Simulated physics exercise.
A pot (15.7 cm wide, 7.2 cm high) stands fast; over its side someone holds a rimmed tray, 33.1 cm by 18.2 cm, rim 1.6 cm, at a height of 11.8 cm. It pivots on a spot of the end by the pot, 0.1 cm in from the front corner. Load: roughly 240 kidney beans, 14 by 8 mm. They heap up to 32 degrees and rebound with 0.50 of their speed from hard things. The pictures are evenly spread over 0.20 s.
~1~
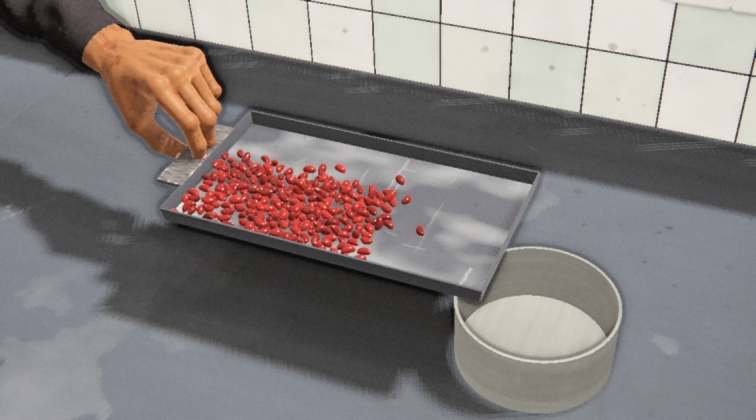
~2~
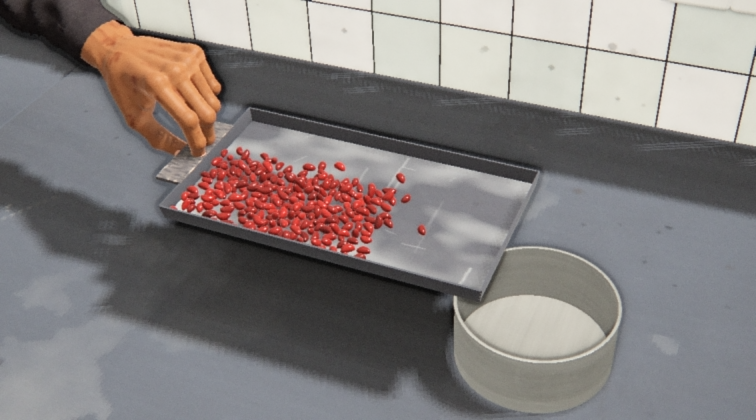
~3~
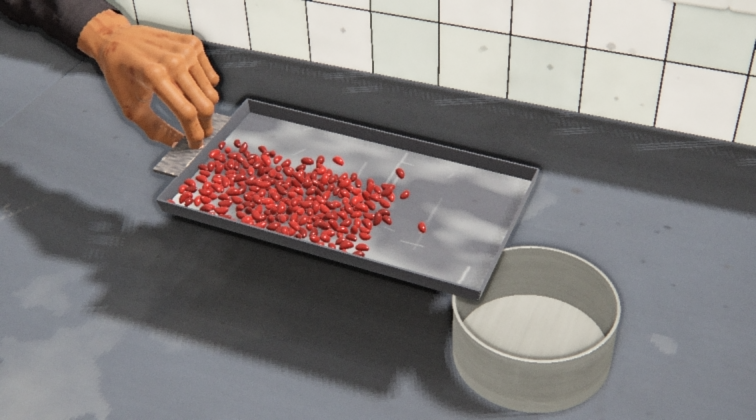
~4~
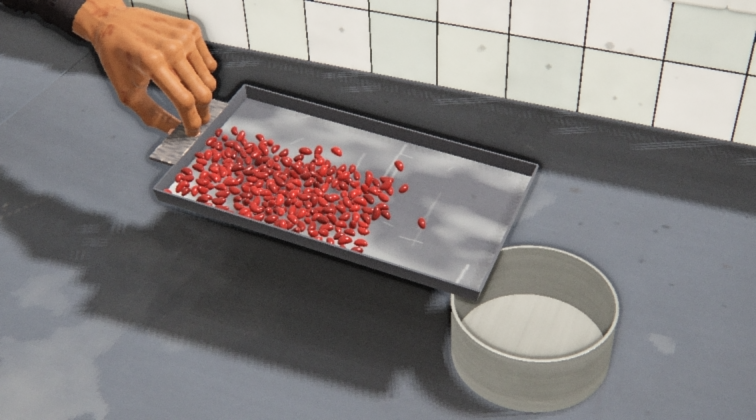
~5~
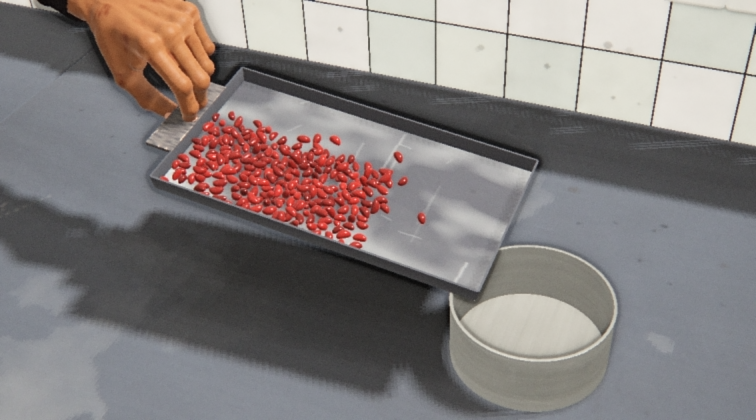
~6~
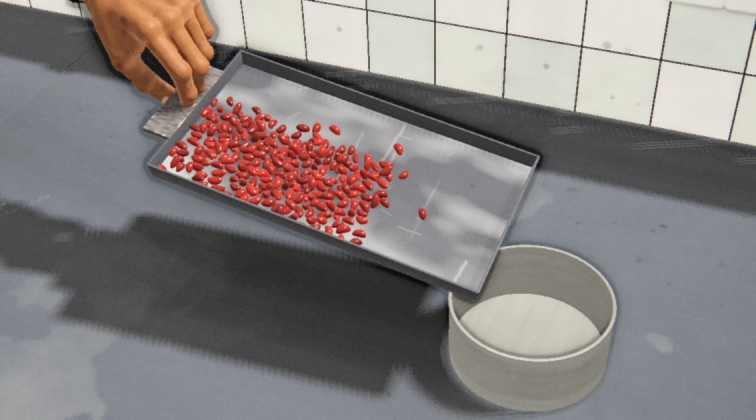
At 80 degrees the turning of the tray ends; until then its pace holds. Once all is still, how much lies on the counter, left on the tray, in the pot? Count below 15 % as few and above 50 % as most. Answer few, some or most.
On the counter: Most; left on the tray: Few; in the pot: Some.
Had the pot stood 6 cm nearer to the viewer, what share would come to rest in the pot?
In that case some 95 per cent.
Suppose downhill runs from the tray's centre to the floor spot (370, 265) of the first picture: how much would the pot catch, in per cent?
About 0 per cent.
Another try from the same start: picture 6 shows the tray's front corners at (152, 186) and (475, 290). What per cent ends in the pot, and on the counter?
Pot 0, counter 95.
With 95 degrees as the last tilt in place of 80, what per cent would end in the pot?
It would be near 25 per cent.
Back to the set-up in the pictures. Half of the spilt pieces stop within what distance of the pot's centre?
Roughly 18 cm.
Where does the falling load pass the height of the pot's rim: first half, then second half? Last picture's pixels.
First near (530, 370), later near (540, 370).
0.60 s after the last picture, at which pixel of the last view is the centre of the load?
Near (470, 264).
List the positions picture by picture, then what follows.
The first frame shows tray tilt 0 degrees, front corners at (164, 207) and (480, 288); middle of the pieces at (294, 200); pot at (537, 301).
The second frame shows tray tilt 1 degrees, front corners at (163, 205) and (479, 288); middle of the pieces at (293, 198).
The third frame shows tray tilt 2 degrees, front corners at (160, 198) and (478, 288); middle of the pieces at (291, 193).
The fourth frame shows tray tilt 5 degrees, front corners at (157, 188) and (477, 288), lowest corner right front; middle of the pieces at (289, 184).
The fifth frame shows tray tilt 9 degrees, front corners at (154, 175) and (477, 289), lowest corner right front; middle of the pieces at (288, 174).
The sixth frame shows tray tilt 12 degrees, front corners at (151, 163) and (476, 289), lowest corner right front; middle of the pieces at (287, 164); pot at (532, 299).
Then, 0.36 s after the last picture, tilt 45 degrees; the tray holds 100 %, the pot 0 %.
Then, 0.60 s after the last picture, tilt 67 degrees; the tray holds 85 %, the pot 0 %.
Then, 0.94 s after the last picture, tilt 80 degrees; the tray holds 5 %, the pot 25 %.
In the end, counter 70 %, tray 5 %, pot 25 %.
